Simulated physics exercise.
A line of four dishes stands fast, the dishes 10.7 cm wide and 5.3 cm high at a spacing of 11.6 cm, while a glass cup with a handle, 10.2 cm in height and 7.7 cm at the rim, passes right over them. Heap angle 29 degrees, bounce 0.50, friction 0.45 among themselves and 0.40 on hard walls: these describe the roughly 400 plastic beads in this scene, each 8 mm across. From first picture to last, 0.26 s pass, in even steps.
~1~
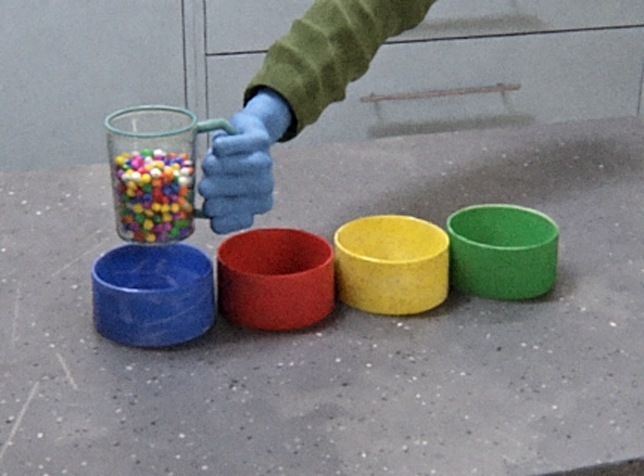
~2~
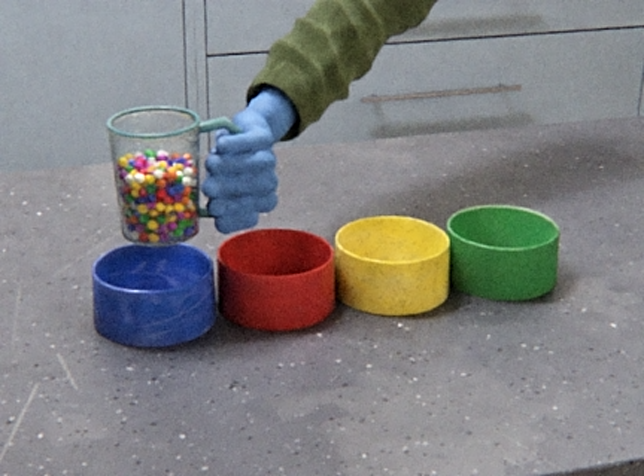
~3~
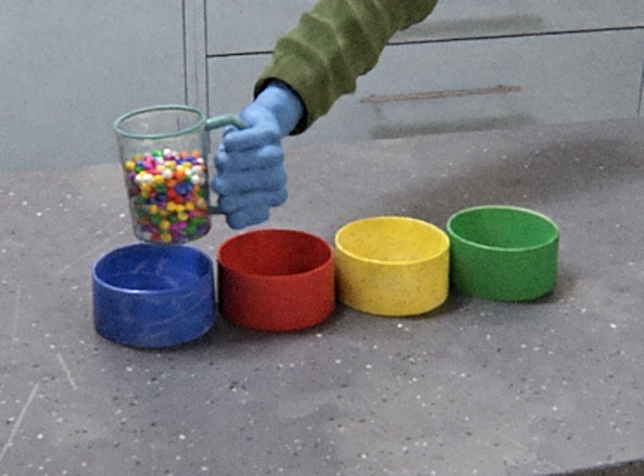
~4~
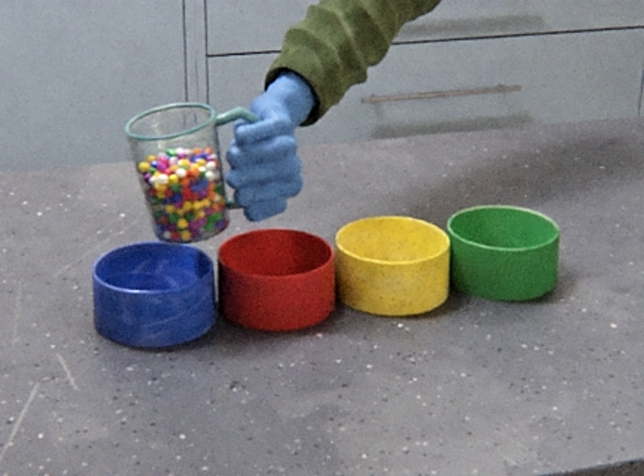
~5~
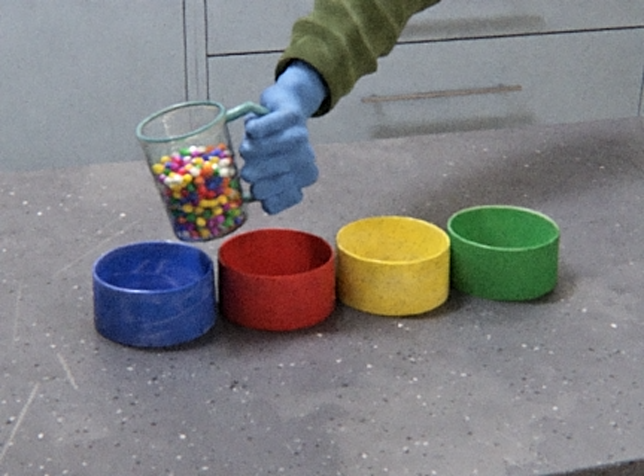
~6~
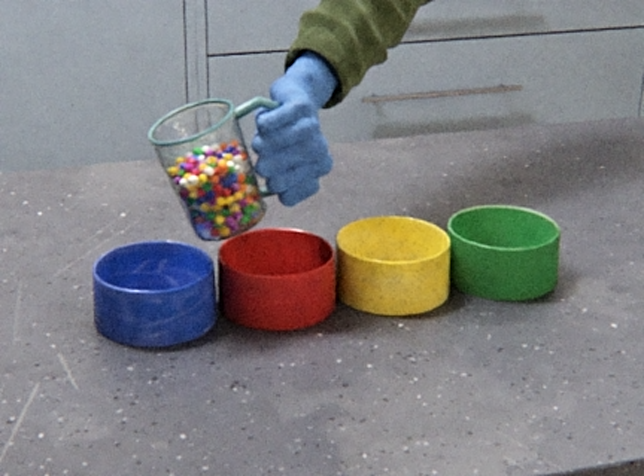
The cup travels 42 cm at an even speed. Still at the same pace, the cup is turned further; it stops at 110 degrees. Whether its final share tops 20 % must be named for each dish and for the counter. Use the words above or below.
Red dish - below; blue dish - below; green dish - above; yellow dish - above; counter - below.
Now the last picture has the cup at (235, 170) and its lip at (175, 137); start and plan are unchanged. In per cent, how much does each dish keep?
Kept per dish: Red = 0, blue = 0, green = 100, yellow = 0.
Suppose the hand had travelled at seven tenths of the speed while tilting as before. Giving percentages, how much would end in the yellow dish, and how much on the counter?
Yellow: 60; counter: 10.
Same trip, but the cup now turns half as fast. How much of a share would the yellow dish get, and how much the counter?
Yellow 0; counter 0.
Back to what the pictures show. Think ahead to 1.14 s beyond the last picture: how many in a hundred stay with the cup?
Load share: Near 50 percent.
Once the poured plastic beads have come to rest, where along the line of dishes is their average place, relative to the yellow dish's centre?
Around 6 cm away, toward the right-hand end.
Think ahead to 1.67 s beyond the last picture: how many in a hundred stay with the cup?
About 5 percent of the load.
Then, 0.68 s after the last picture, tilt 85 degrees; cup holds 100 %.
Then, 1.14 s after the last picture, tilt 110 degrees; cup holds 50 %, green 5 %, yellow 45 %.
Then, 1.67 s after the last picture, tilt 110 degrees; cup holds 5 %, green 45 %, yellow 45 %.
In the end, red 0 %, blue 0 %, green 50 %, yellow 45 %, counter 5 %.
